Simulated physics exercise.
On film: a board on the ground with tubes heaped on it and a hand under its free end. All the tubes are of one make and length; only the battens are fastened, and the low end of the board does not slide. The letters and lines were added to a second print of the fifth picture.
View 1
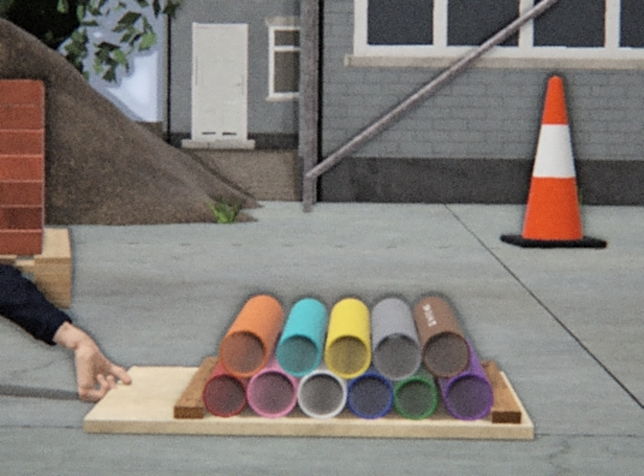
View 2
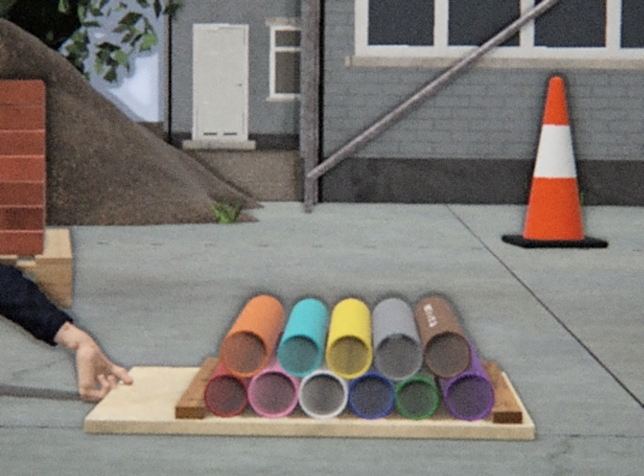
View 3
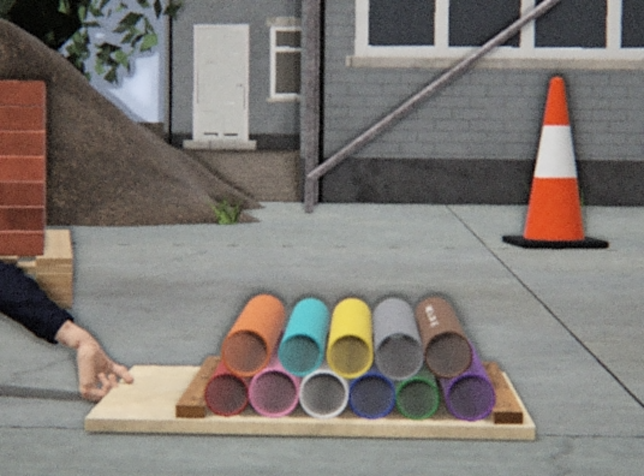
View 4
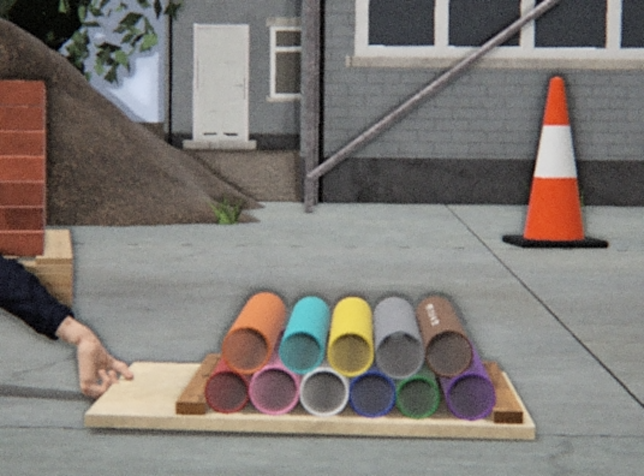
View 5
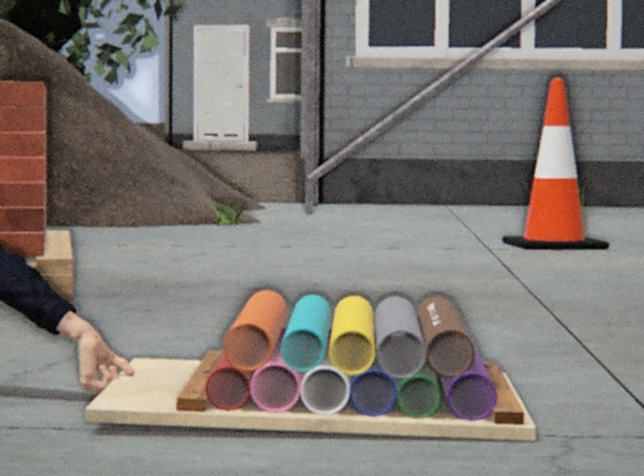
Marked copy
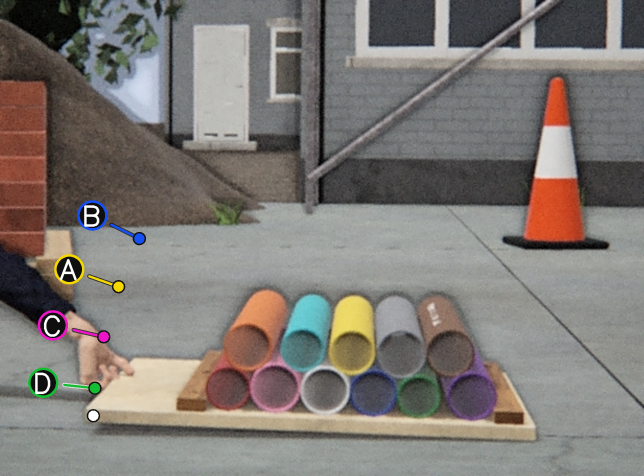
At first, a hand grips the left end of a pale board lying on the ground, with colourful tubes stacked in two rows between wooden strips. The hand then raises that end very slightly, tilting the board a little, while the tubes stay stacked together and the traffic cone behind remains still.
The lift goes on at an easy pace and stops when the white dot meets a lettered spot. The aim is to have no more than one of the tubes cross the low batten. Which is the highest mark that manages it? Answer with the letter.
It can be raised to A.
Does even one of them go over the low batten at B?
Yes, at B.
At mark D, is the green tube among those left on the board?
Yes.
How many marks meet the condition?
The number is three.
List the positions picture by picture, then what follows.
In the first picture, board (313, 393); red tube (225, 395); pink tube (272, 394).
In the second picture, pink tube (273, 393); white tube (323, 395).
In the third picture, board (315, 393); red tube (227, 395); orange tube (246, 352); purple tube (471, 397).
In the fourth picture, board (315, 391); red tube (227, 392); pink tube (275, 391).
In the fifth picture, board (315, 389); red tube (228, 389); pink tube (276, 388).
On the copy, A at (119, 287); B at (139, 238); C at (104, 337); D at (95, 388); the white dot at (94, 416).
On A. First, board at 14°.
Then, board at 19°.
Finally, board at 19°, none over the low batten.
By contrast, B two over the low batten (grey, brown); C none over the low batten; D none over the low batten.
